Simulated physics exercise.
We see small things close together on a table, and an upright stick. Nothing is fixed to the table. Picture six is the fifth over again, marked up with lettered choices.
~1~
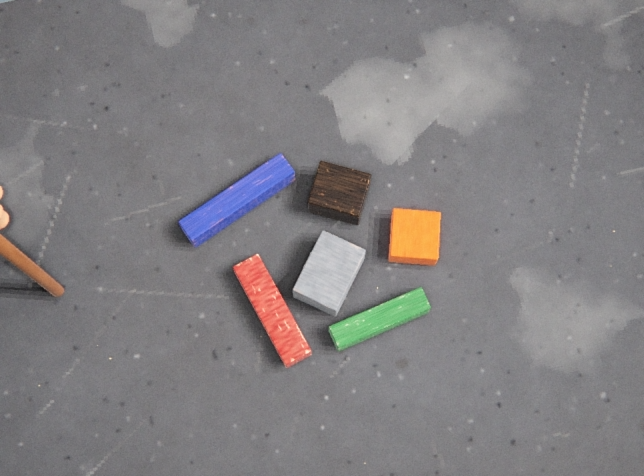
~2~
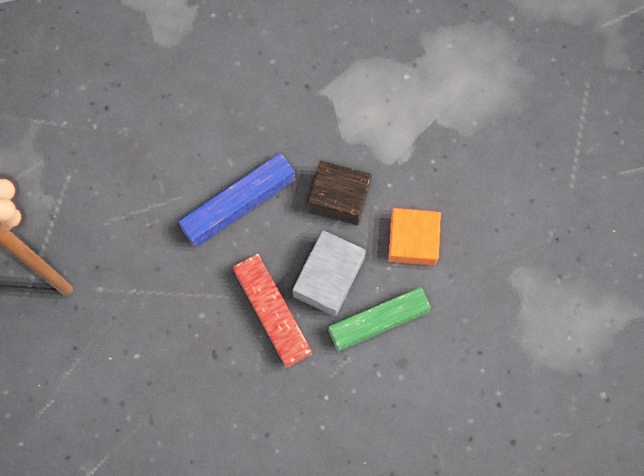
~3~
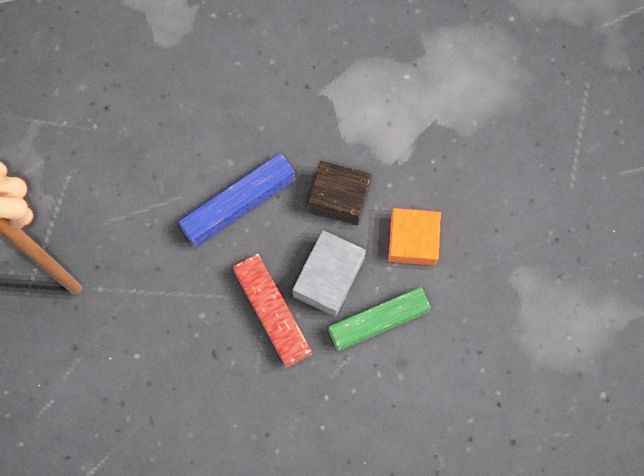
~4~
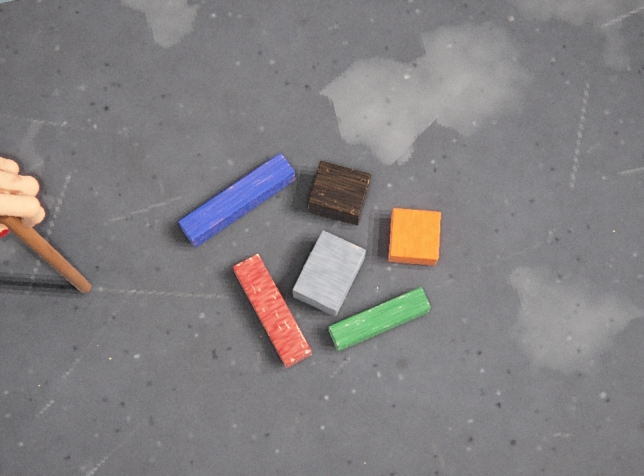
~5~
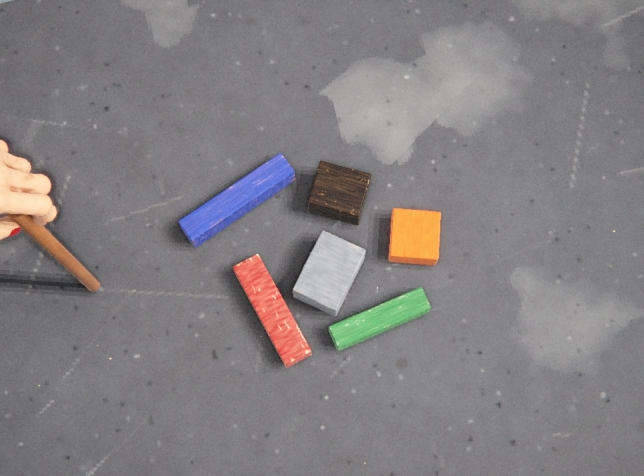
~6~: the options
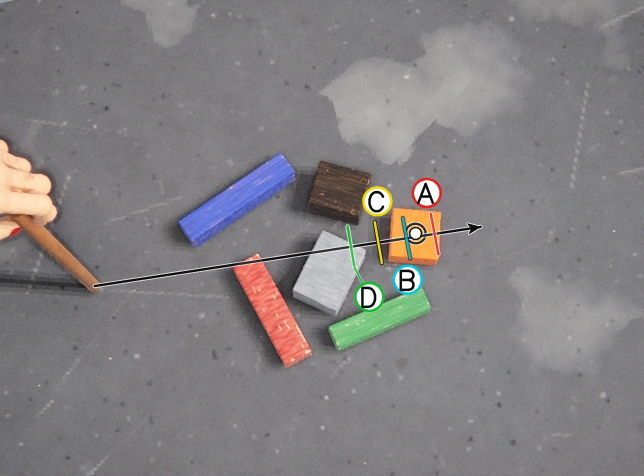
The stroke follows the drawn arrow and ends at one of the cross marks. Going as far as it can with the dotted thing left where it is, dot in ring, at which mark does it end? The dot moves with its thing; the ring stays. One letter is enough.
All is well up to C.
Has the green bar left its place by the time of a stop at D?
No.
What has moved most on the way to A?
The orange block has gone farthest.
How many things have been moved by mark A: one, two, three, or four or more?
It has moved three.
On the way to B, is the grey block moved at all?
Yes.
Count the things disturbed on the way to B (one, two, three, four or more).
In all, three.
On the marked copy, A at (434, 234); B at (406, 239); C at (378, 243); D at (351, 247); the arrow from (94, 286) to (481, 227); the white dot at (415, 233).
Taking C. A third of the way, foot of the stick (197, 271).
Two thirds of the way, foot of the stick (299, 255); red bar (282, 318).
When it is over, foot of the stick (378, 243); grey block (350, 280); red bar (282, 318); the dot is still in its ring.
As for the rest, A shifts the dotted thing to (467, 233); B shifts the dotted thing to (438, 235); D keeps the dot in but is short.
